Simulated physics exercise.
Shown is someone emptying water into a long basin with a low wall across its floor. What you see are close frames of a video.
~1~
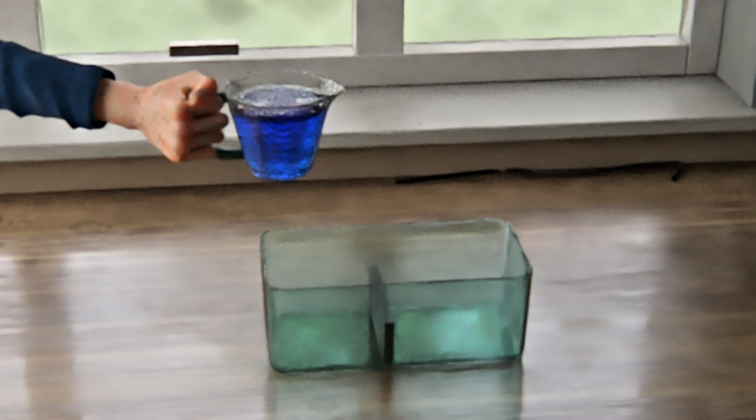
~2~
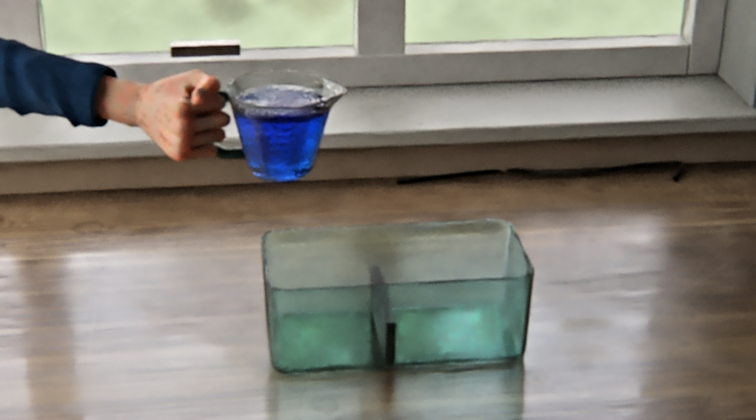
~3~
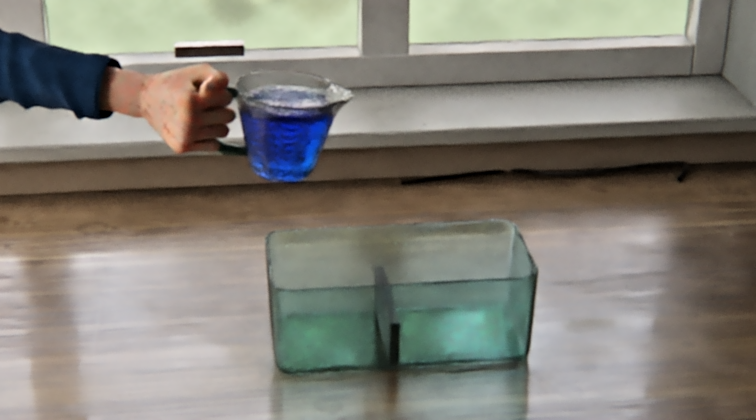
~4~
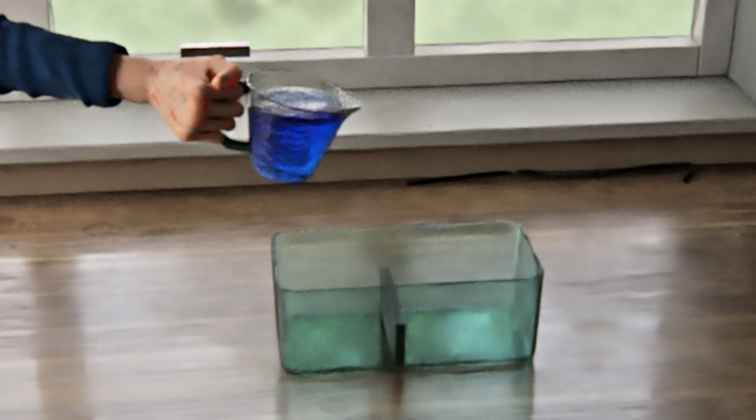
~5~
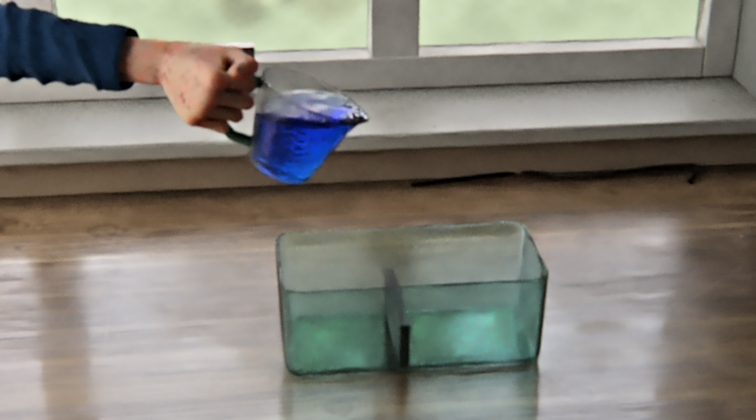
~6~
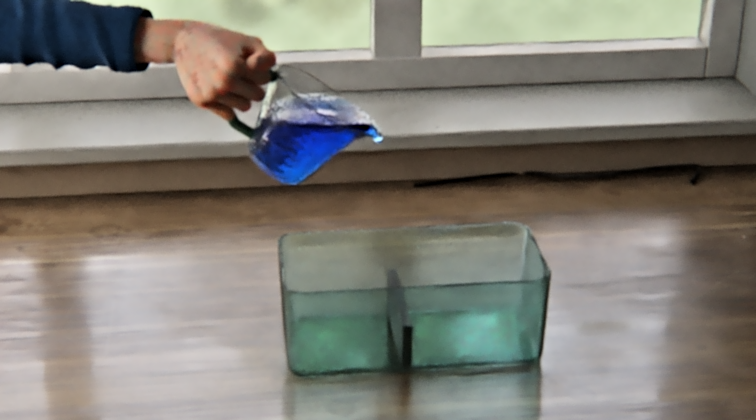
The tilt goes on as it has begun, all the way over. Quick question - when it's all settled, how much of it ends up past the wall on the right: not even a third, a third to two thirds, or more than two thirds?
Seems the share right of the wall stays inside the range of a third to two thirds.
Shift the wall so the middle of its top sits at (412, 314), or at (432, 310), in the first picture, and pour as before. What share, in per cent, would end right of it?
Record: Case 1 near 25 %, case 2 near 10 %.
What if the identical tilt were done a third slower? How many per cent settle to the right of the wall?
Something like 65 in a hundred.
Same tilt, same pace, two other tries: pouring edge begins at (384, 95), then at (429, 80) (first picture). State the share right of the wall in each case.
First try: 85 percent; second try: 90 percent.
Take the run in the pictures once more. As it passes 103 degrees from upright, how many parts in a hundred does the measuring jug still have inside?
Near 25 in a hundred still remains.
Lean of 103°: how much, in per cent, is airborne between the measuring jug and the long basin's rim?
Near 35 in a hundred.
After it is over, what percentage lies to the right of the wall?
I'd put it near 50 per cent.
A moment on, the measuring jug is tipped right over and 25 per cent is still to pour, 4 is left of the wall and 38 right of it.
Next, the measuring jug is tipped right over and 0 per cent is still to pour, 48 is left of the wall and 49 right of it.
Then the measuring jug is tipped right over and 0 per cent is still to pour, 47 is left of the wall and 50 right of it.
Later the measuring jug is tipped right over and 0 per cent is still to pour, 48 is left of the wall and 50 right of it.
In the end 48 per cent lies left of the wall, 50 right of it and 2 outside.
